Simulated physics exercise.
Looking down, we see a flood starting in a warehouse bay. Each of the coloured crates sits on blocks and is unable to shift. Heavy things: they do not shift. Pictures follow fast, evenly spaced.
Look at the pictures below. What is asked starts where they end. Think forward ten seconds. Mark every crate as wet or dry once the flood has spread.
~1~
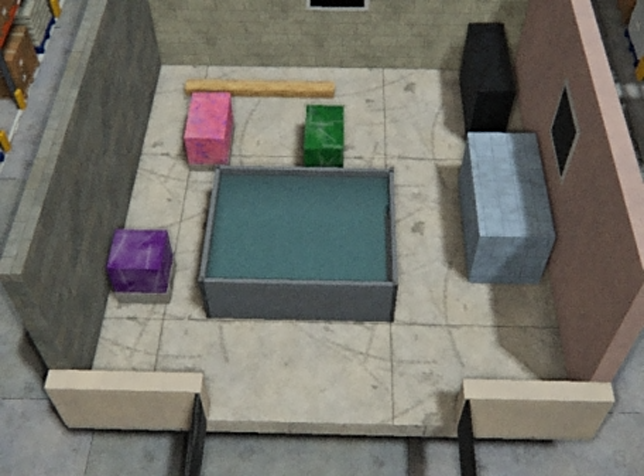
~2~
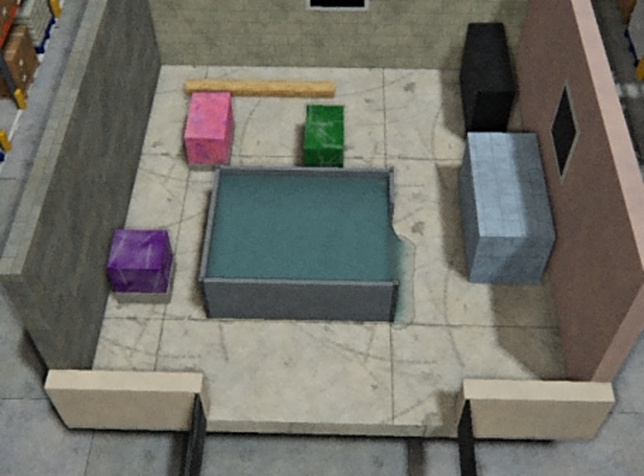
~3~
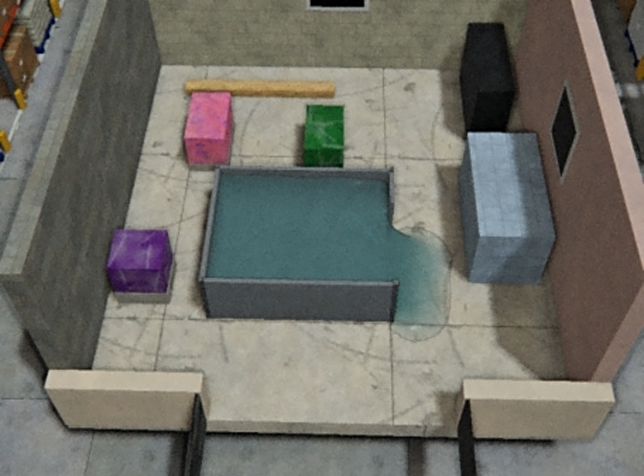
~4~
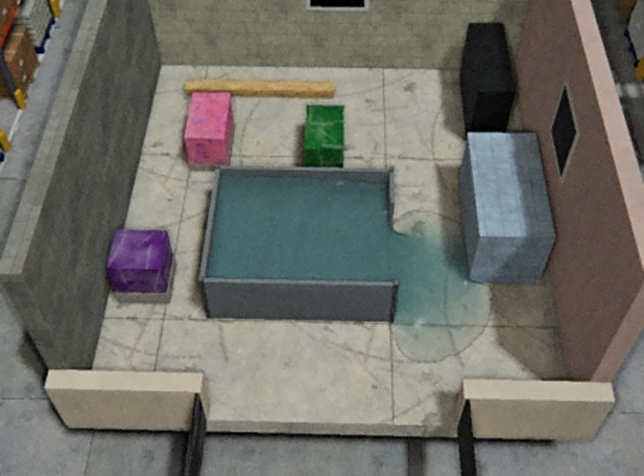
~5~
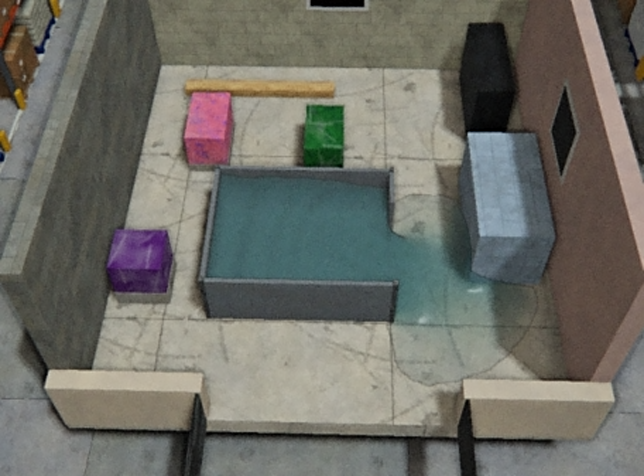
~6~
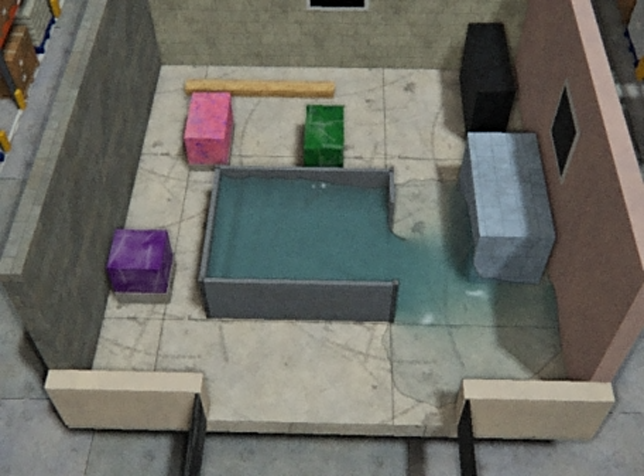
Pink crate: Dry, purple crate: Dry, green crate: Wet.
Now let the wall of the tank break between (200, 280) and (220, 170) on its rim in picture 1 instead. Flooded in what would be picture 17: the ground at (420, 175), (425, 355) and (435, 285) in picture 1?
Spared; spared; spared.
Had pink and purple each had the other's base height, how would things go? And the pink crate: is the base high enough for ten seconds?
My guess is that the pink one stays untouched.
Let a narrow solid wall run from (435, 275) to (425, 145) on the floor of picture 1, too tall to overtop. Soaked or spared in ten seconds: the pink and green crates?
Result - pink crate: Not flooded; green crate: Flooded.
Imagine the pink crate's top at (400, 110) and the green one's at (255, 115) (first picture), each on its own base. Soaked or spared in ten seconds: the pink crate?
I'd say the pink crate is overtopped.
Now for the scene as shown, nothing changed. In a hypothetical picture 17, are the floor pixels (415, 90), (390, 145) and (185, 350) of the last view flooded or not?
Going through them in order, I'd call them drenched, drenched and clear.
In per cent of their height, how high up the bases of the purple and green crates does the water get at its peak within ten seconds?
The first comes to 50 per cent and the second to 290 per cent.
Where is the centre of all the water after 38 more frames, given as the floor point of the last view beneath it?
The centre of mass sits at about (360, 227).
A moment on, water covers 25 % of the floor; the pink crate not reached, the purple crate not reached, the green crate not reached.
Next, water covers 45 % of the floor; the pink crate not reached, the purple crate not reached, the green crate water round its plinth.
Then, water covers 70 % of the floor; the pink crate water round its plinth, the purple crate not reached, the green crate water round its plinth.
Later, water covers 90 % of the floor; the pink crate water round its plinth, the purple crate water round its plinth, the green crate water round its plinth.
In the end, water covers 100 % of the floor; the pink crate stayed above the water, the purple crate stayed above the water, the green crate was topped.
